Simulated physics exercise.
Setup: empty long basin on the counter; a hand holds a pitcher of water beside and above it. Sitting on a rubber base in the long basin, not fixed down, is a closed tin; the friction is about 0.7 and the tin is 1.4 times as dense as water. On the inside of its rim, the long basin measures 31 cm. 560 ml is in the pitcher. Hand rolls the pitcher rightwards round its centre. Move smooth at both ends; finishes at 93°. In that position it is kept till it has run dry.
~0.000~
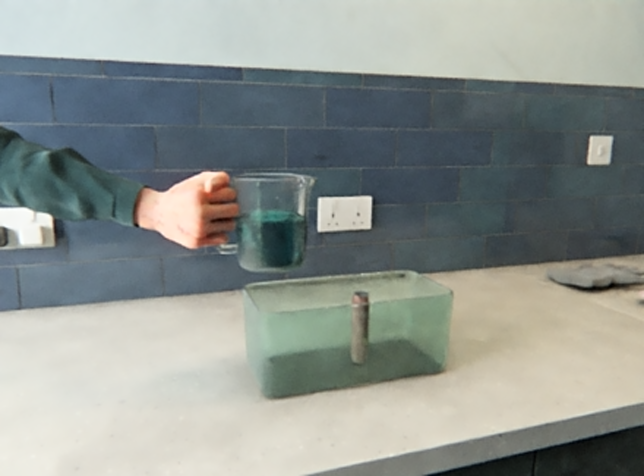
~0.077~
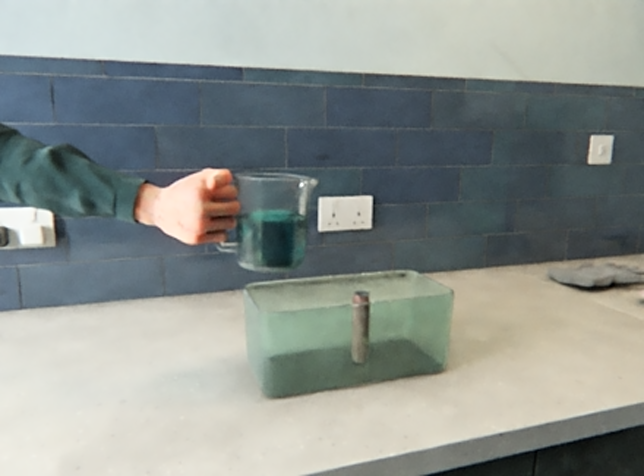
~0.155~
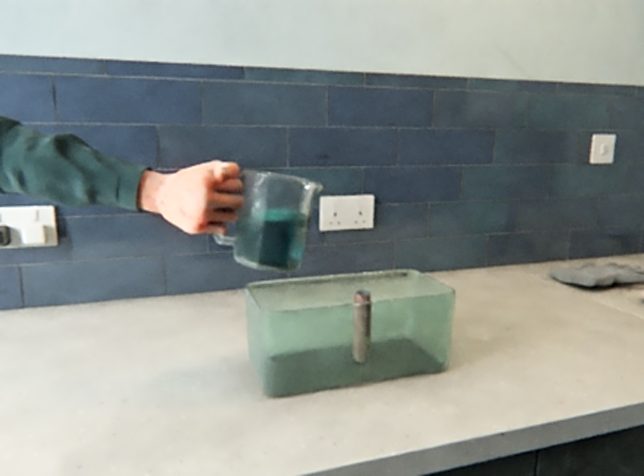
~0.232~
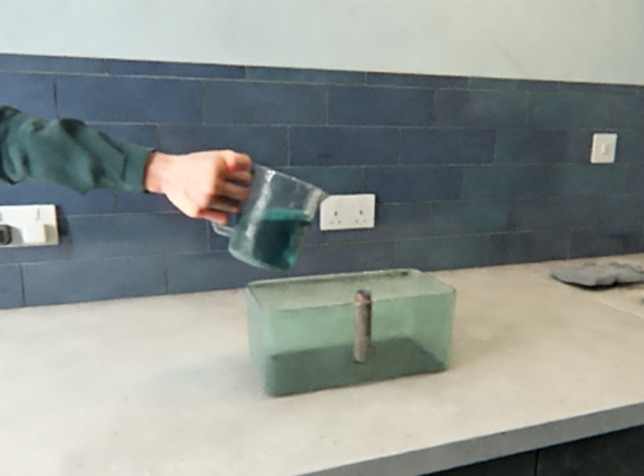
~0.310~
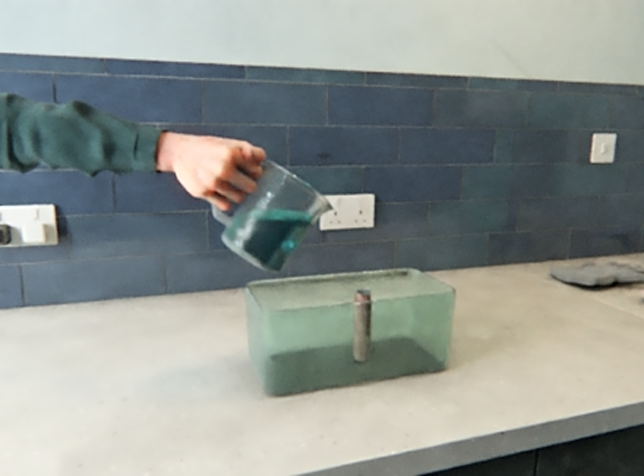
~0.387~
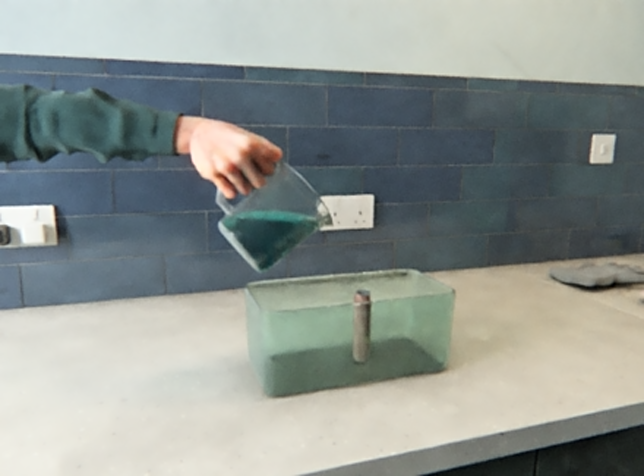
Pitcher of blue-green water tilting steadily rightwards in a hand above a long clear basin with an upright cylinder inside.
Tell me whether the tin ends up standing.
It does not; it falls.
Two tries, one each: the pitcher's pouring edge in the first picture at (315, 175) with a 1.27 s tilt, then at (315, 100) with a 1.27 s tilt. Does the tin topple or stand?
Try 1: Tipped over; try 2: Still standing.
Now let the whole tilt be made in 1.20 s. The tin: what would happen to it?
Outcome - the tin comes down.
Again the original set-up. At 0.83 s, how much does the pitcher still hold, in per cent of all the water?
Around 32 percent of it.
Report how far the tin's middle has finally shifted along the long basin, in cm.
Net tin displacement: Roughly 7.0 cm.
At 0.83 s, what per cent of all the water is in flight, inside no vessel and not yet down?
Near 14 percent.
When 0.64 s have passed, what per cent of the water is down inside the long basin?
10 %, give or take.
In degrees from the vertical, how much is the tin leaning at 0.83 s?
Lean: Around 25° from upright.
Then, 0.64 s in, the tilt is 89° and 71 per cent is still to pour; the tin stands where it began.
Then, 0.83 s in, the tilt is 93° and 32 per cent is still to pour; the tin leans 24°.
Then, 1.03 s in, the tilt is 93° and 13 per cent is still to pour; the tin lies on its side.
Then, 1.24 s in, the tilt is 93° and 5 per cent is still to pour; the tin lies on its side.
Finally, the tin lies on its side.
